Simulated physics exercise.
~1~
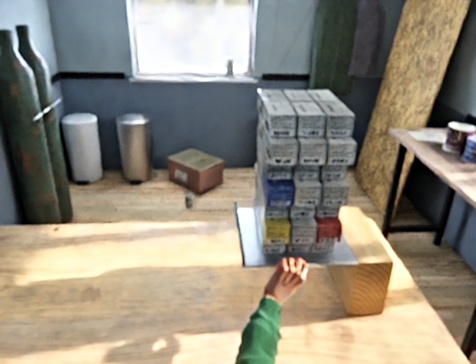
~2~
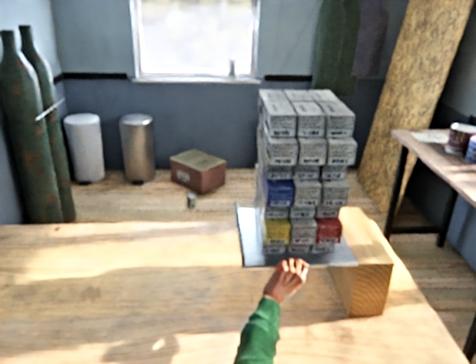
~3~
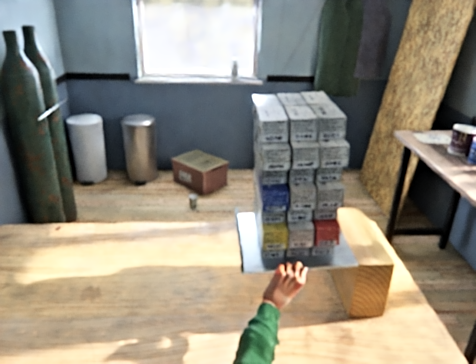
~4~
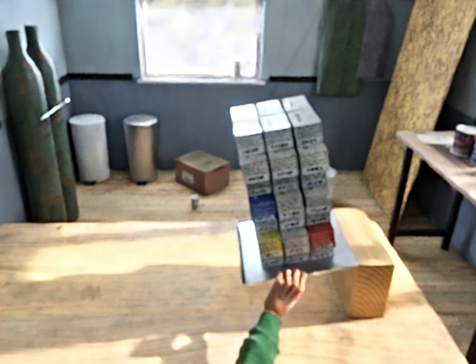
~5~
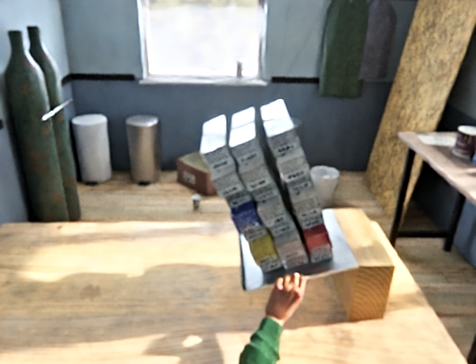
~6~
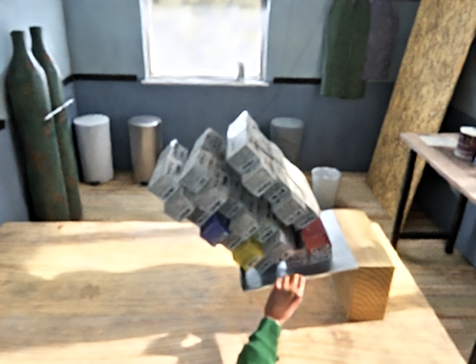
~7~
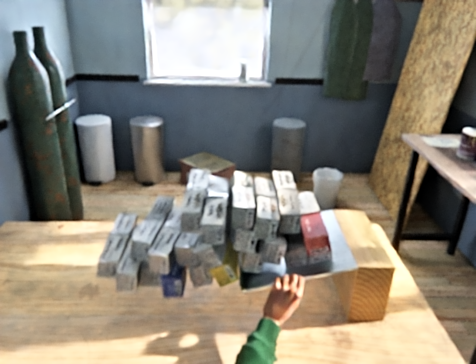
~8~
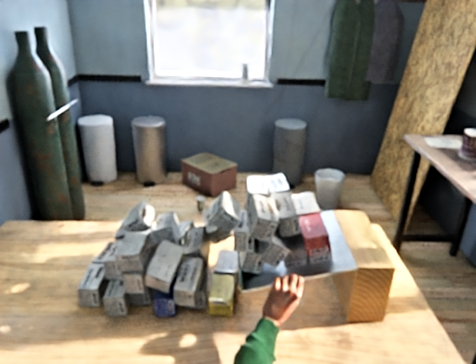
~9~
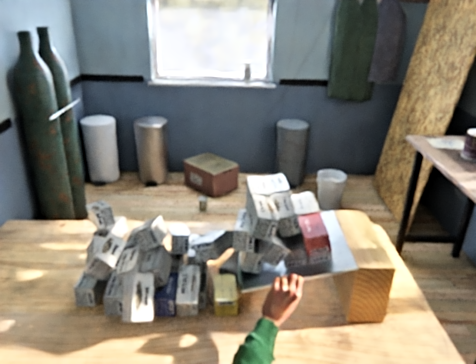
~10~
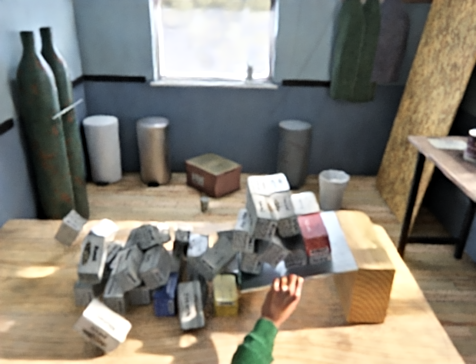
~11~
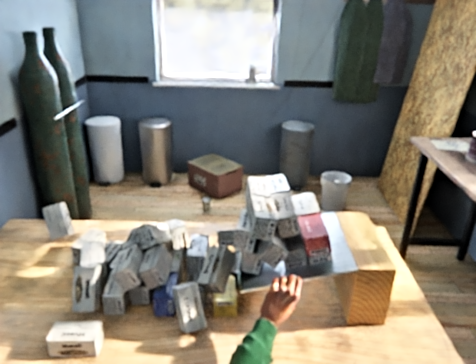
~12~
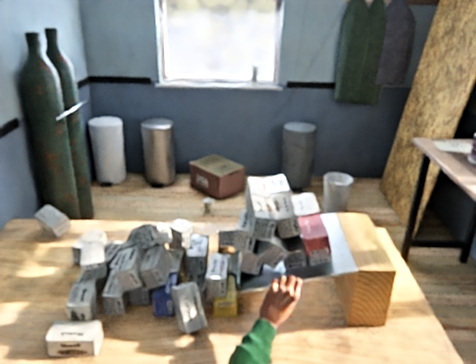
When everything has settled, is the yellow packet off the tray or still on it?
The yellow packet is off the tray. It ends up on the table at the near side of the fallen heap, just left of the hand.
